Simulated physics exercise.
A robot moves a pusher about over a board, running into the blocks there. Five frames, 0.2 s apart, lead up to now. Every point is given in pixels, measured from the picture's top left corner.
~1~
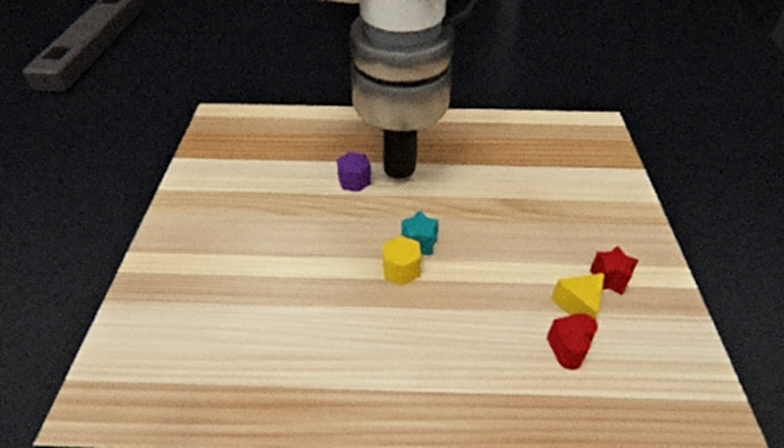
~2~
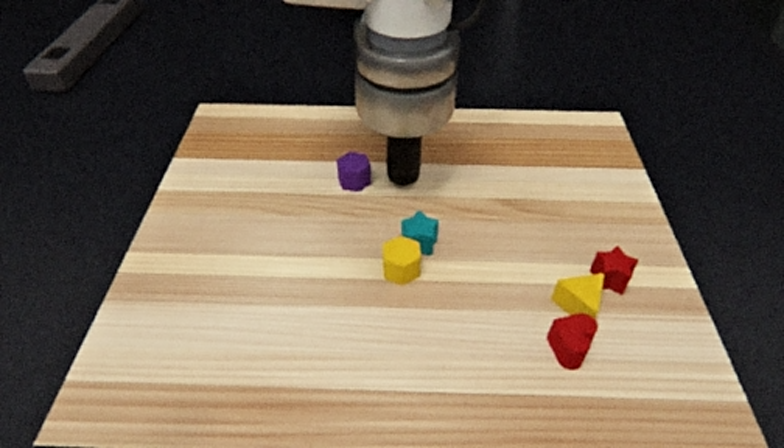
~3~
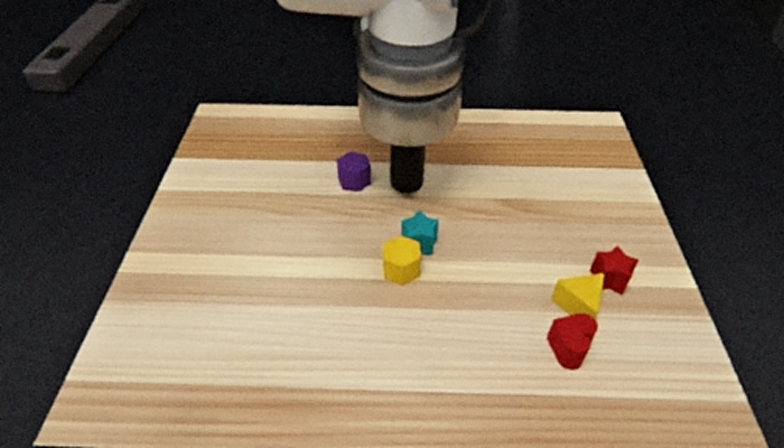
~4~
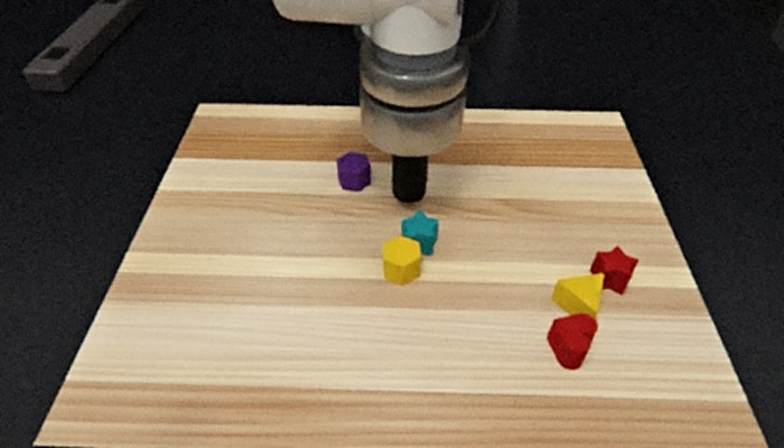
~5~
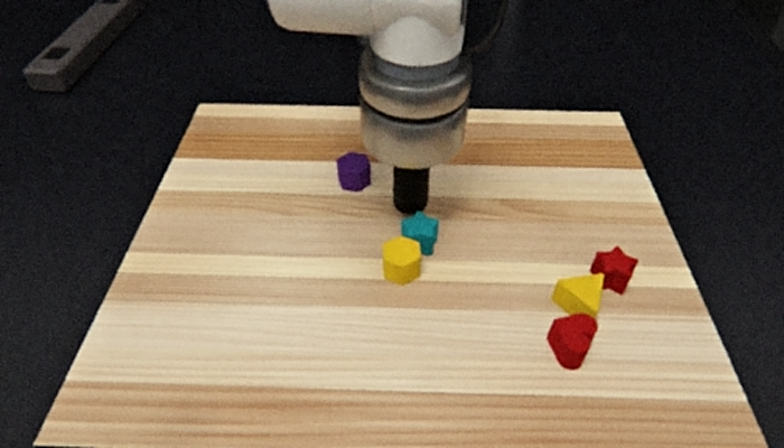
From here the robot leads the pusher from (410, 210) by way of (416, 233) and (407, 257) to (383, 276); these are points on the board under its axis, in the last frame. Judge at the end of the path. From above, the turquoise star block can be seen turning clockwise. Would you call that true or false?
That claim is false.
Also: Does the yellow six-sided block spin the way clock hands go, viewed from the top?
Going by the path, yes.
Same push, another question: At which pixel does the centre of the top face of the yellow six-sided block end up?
Most likely (381, 288).
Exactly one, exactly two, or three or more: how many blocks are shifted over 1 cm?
Counting only shifts above 1 cm, I get two blocks.
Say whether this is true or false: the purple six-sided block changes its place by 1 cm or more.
That is false.
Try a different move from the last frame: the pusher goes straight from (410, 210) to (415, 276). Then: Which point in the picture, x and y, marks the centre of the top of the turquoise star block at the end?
It is going to be at (449, 269).
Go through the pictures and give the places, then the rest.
In the first picture, pusher's lower end at (400, 169); purple six-sided block at (353, 162); yellow six-sided block at (402, 250); turquoise star block at (420, 224).
In the second picture, pusher at (403, 175); blocks still.
In the third picture, pusher at (407, 183); blocks still.
In the fourth picture, pusher at (409, 192); blocks still.
In the fifth picture, pusher at (410, 203); purple six-sided block at (353, 162); yellow six-sided block at (402, 250); turquoise star block at (420, 224).
The first path, step by step. One third of the way, pusher at (416, 226); yellow six-sided block at (399, 257), turned 15° clockwise; turquoise star block at (427, 237), turned 20° clockwise.
Two thirds of the way, pusher at (407, 250); yellow six-sided block at (395, 266), turned 35° clockwise; turquoise star block at (434, 255).
At the end, pusher at (383, 270); purple six-sided block still; yellow six-sided block at (381, 288), turned 25° clockwise; turquoise star block at (433, 257), turned 20° anticlockwise.
